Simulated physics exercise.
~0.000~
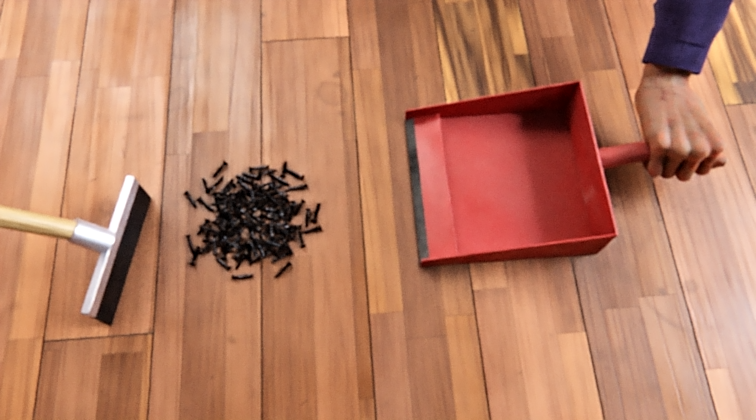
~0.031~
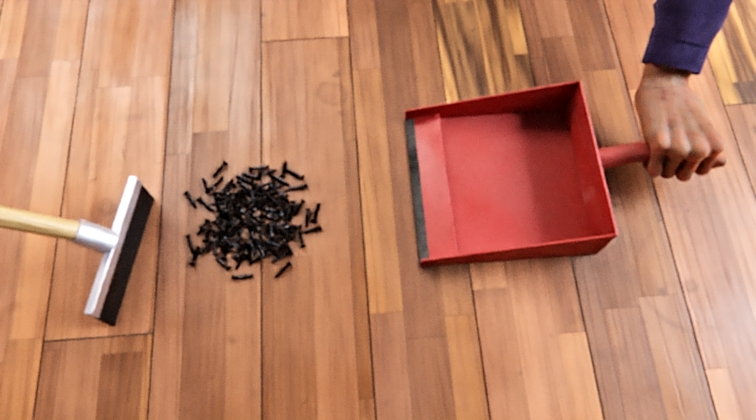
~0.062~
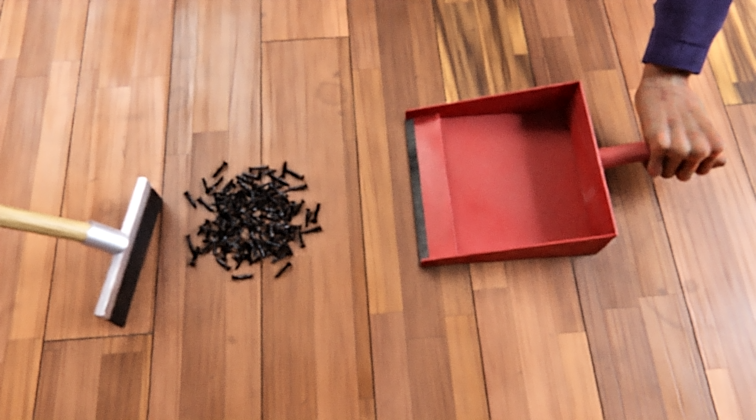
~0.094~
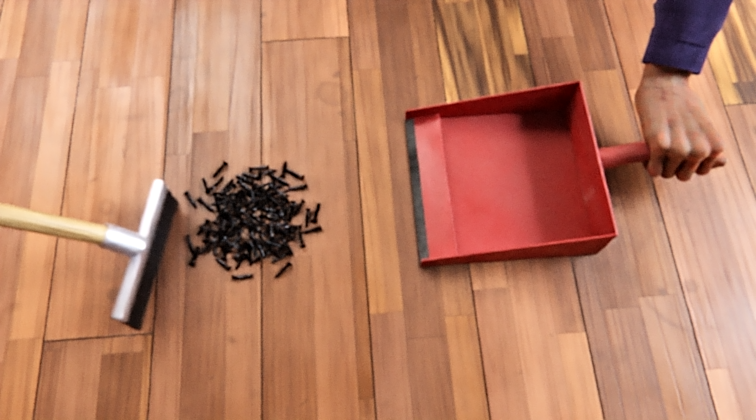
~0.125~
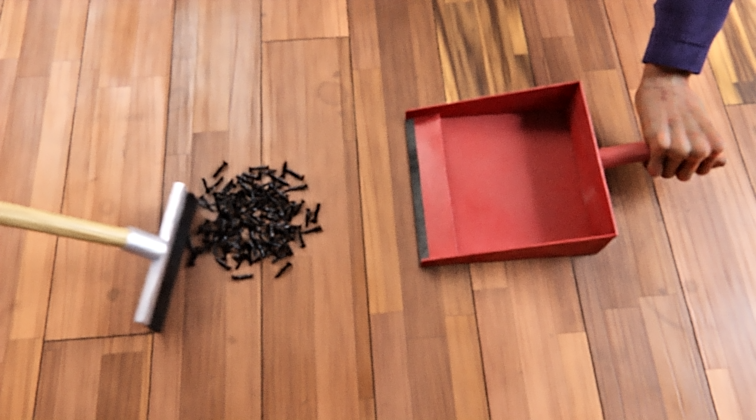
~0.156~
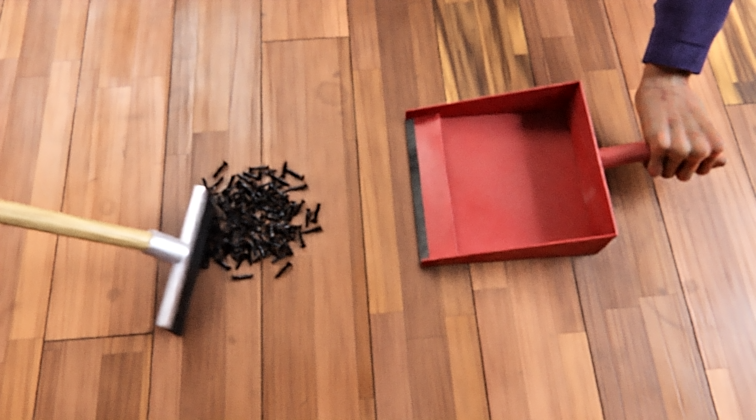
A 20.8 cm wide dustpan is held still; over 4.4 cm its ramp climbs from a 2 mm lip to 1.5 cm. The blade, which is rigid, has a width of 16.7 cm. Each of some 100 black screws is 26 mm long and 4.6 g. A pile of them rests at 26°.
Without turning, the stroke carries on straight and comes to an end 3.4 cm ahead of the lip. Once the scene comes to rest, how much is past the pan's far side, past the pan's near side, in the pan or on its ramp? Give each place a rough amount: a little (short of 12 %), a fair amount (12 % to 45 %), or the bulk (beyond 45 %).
Past the pan's far side: A little; past the pan's near side: A fair amount; in the pan or on its ramp: A little.
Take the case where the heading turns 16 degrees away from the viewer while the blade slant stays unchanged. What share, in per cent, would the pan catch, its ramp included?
15 %.
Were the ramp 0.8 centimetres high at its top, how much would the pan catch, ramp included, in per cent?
Estimate with the new ramp: Some 5 in a hundred.
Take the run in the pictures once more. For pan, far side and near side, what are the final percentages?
Far side 0, near side 30, pan 5.
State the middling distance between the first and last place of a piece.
Median: Approx. 16 cm.
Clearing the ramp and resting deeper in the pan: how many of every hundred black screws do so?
Roughly 0 percent.
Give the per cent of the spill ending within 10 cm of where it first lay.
I'd estimate roughly 40 per cent.
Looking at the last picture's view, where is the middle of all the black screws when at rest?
I'd put it at about (392, 214).
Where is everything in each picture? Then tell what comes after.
In the first picture, blade from (90, 312) to (133, 183), moved 0.0 cm, 0 of the pieces shifted so far; middle of the pieces at (256, 218); pan at (511, 183).
In the second picture, blade from (94, 313) to (136, 184), moved 0.4 cm, 0 of the pieces shifted so far; middle of the pieces at (256, 218).
In the third picture, blade from (104, 314) to (145, 185), moved 1.5 cm, 0 of the pieces shifted so far; middle of the pieces at (256, 218).
In the fourth picture, blade from (122, 317) to (162, 187), moved 3.6 cm, 0 of the pieces shifted so far; middle of the pieces at (256, 218).
In the fifth picture, blade from (143, 321) to (182, 190), moved 6.0 cm, 1 of the pieces shifted so far; middle of the pieces at (256, 218).
In the sixth picture, blade from (165, 324) to (202, 193), moved 8.5 cm, 27 of the pieces shifted so far; middle of the pieces at (256, 218); pan at (512, 183). Its pace works out near 0.80 m/s, heading 13 degrees towards the viewer's side.
Then, at 0.31 s, middle of the blade 15 cm from the lip; 0 % over the lip, far side 0 %, near side 15 %.
Then, at 0.41 s, middle of the blade 8 cm from the lip; 0 % over the lip, far side 0 %, near side 25 %.
Then, at 0.64 s, middle of the blade 5 cm from the lip; 5 % over the lip, far side 0 %, near side 30 %.
By 1.7 s all is still; far side 0 %, near side 30 %, pan 5 %, in front of the lip or behind the blade 65 %.
